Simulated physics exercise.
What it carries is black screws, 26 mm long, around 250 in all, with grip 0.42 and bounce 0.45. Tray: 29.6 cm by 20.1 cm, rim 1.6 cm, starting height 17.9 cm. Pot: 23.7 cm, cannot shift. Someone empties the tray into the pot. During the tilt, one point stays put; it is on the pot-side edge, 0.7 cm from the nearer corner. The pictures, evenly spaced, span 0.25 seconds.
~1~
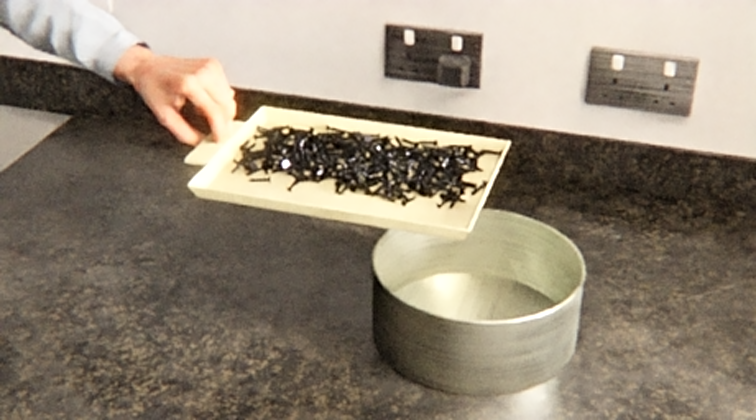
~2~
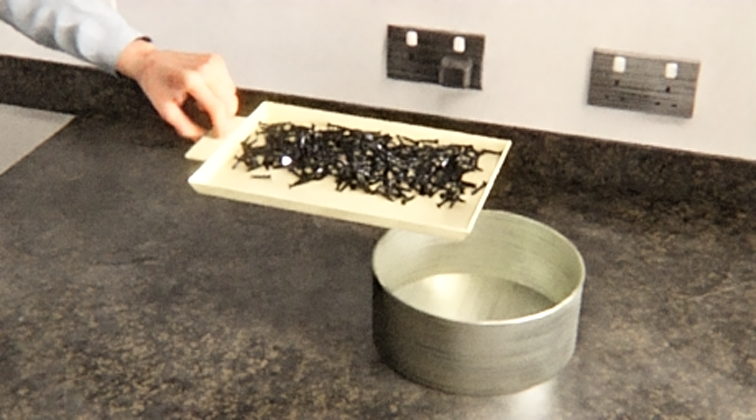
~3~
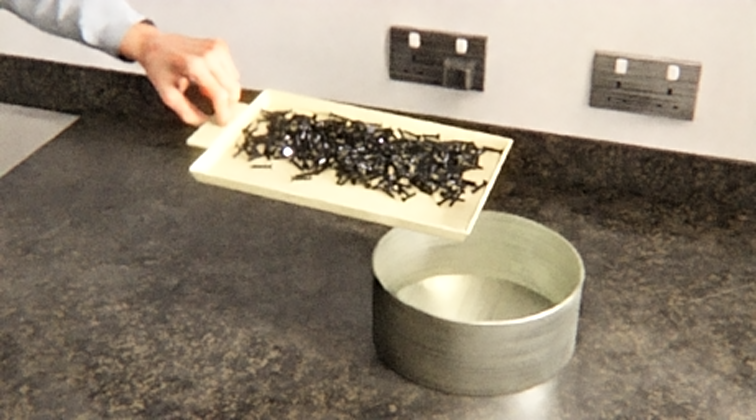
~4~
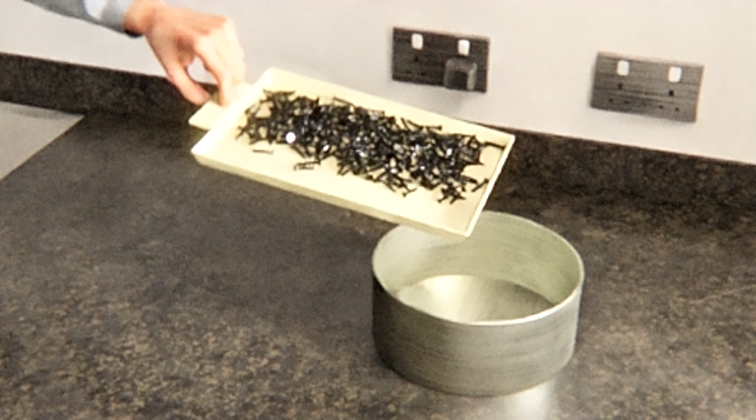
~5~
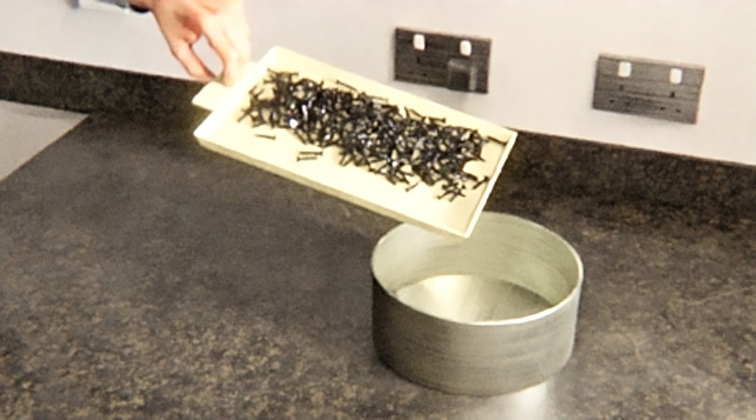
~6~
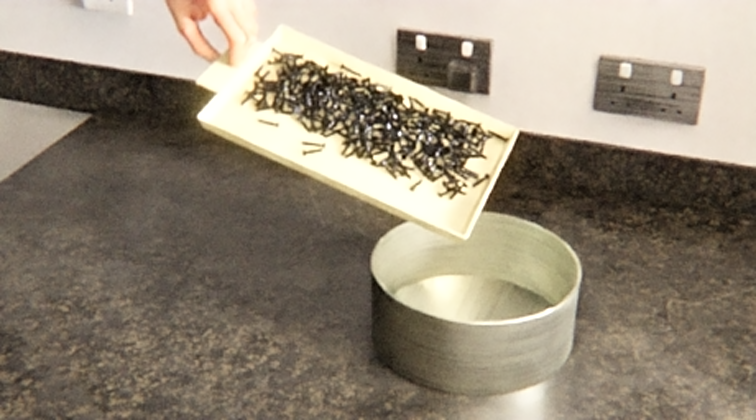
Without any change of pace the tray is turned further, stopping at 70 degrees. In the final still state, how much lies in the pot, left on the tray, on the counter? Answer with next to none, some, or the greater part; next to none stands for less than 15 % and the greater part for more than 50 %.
Pot: Some; tray: Next to none; counter: The greater part.
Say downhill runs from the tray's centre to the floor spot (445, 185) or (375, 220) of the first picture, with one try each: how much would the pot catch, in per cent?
About 80 per cent on the first try and 0 per cent on the second.
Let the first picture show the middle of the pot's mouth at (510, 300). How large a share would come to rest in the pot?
It would come to around 100 percent.
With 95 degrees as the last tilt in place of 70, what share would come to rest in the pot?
It would land at about 35 percent.
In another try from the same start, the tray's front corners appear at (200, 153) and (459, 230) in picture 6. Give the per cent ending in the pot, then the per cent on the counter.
The pot gets 30 and the counter 65.
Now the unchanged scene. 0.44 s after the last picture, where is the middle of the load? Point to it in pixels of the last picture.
Look near (481, 193) in the last picture.
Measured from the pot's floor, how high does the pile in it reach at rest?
2.0 cm.
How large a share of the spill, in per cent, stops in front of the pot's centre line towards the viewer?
Share: Roughly 100 %.
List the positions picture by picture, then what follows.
In the first picture, tray tilt 0 degrees, front corners at (197, 183) and (464, 226); middle of the pieces at (366, 161); pot at (478, 260).
In the second picture, tray tilt 1 degrees, front corners at (198, 179) and (463, 227); middle of the pieces at (367, 159).
In the third picture, tray tilt 4 degrees, front corners at (199, 168) and (463, 228), lowest corner right front; middle of the pieces at (368, 152).
In the fourth picture, tray tilt 9 degrees, front corners at (201, 150) and (463, 229), lowest corner right front; middle of the pieces at (371, 141).
In the fifth picture, tray tilt 14 degrees, front corners at (203, 133) and (462, 230), lowest corner right front; middle of the pieces at (373, 131).
In the sixth picture, tray tilt 19 degrees, front corners at (207, 116) and (462, 231), lowest corner right front; middle of the pieces at (376, 121); pot at (475, 263).
Then, 0.26 s after the last picture, tilt 44 degrees; the tray holds 100 %, the pot 0 %.
Then, 0.44 s after the last picture, tilt 62 degrees; the tray holds 85 %, the pot 0 %.
Then, 0.73 s after the last picture, tilt 70 degrees; the tray holds 5 %, the pot 30 %.
In the end, pot 35 %, tray 0 %, counter 65 %.
